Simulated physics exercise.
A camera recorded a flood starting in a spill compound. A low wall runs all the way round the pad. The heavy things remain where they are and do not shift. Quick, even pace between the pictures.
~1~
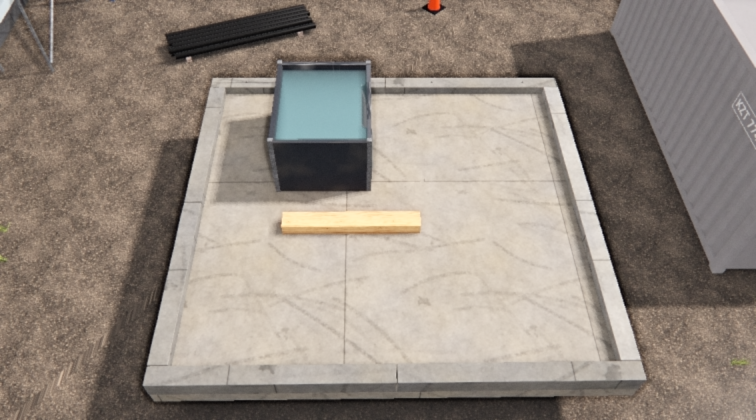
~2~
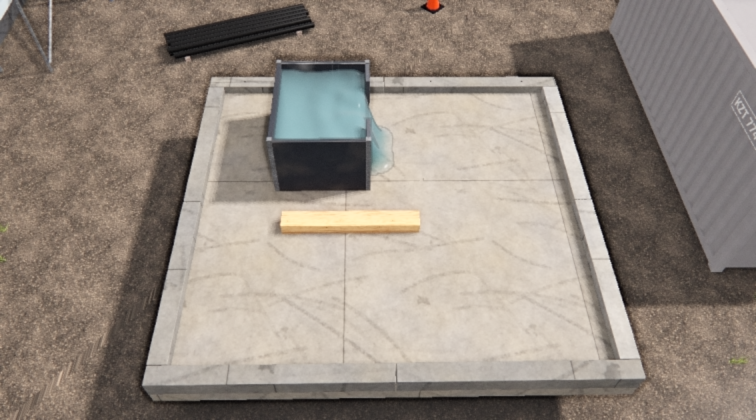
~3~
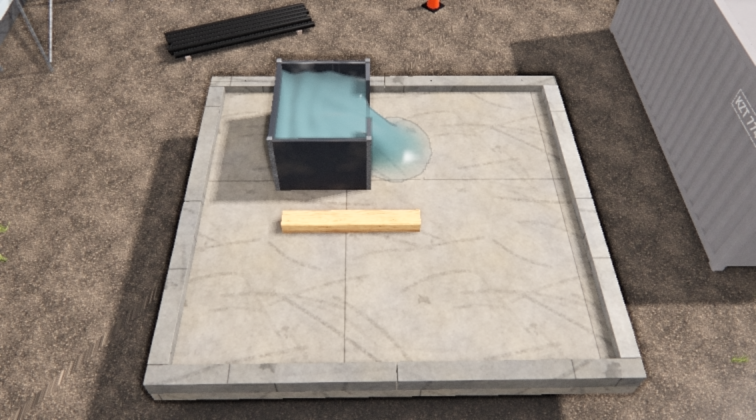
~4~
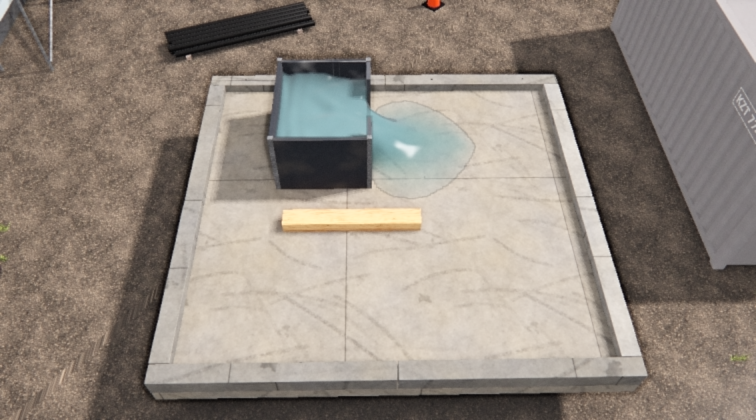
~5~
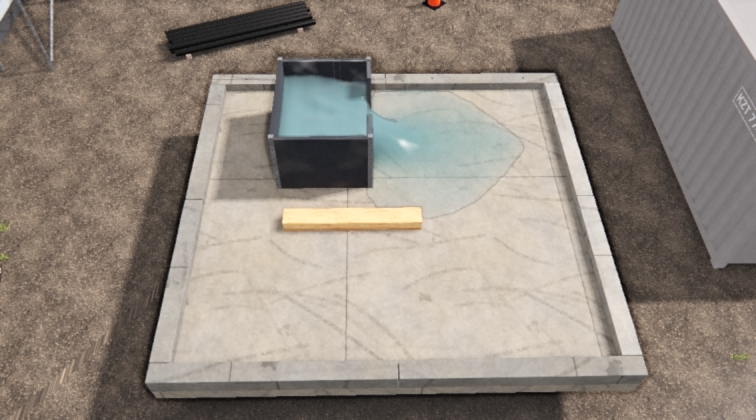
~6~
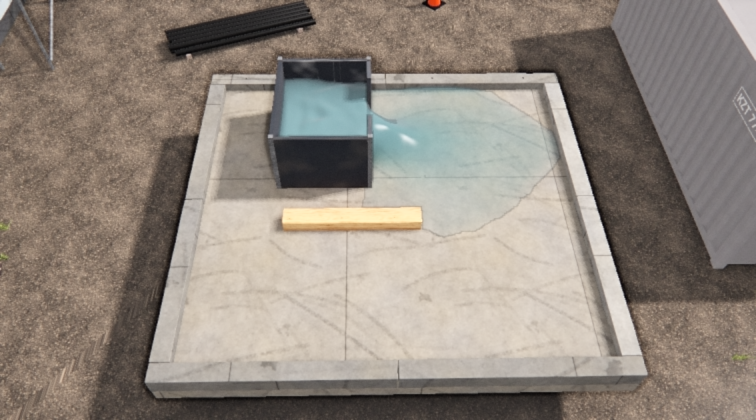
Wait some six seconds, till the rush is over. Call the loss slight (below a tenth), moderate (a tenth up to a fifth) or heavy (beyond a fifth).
Heavy.
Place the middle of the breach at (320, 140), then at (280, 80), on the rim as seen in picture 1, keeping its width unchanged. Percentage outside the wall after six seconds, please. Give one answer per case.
In turn 10 and 48 per cent.
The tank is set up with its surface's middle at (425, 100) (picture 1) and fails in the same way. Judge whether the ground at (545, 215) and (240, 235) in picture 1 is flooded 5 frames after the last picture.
First spot swamped, second spot spared.
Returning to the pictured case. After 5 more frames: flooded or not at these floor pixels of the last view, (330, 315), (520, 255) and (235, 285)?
The first is spared, the second swamped, the third spared.
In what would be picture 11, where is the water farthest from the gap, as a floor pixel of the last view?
(591, 293).
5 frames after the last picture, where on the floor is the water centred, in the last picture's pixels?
Close to pixel (398, 147).
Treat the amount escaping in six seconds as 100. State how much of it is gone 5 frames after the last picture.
Near 10 in a hundred.
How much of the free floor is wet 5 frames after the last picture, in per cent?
That works out to some 45 in a hundred.
A moment on, water covers 35 % of the floor; the low wall has let 0 % over.
Next, water covers 40 % of the floor; the low wall has let 2 % over.
Then, water covers 45 % of the floor; the low wall has let 16 % over.
Later, water covers 50 % of the floor; the low wall has let 23 % over.
In the end, water covers 70 % of the floor; the low wall has let 23 % over.
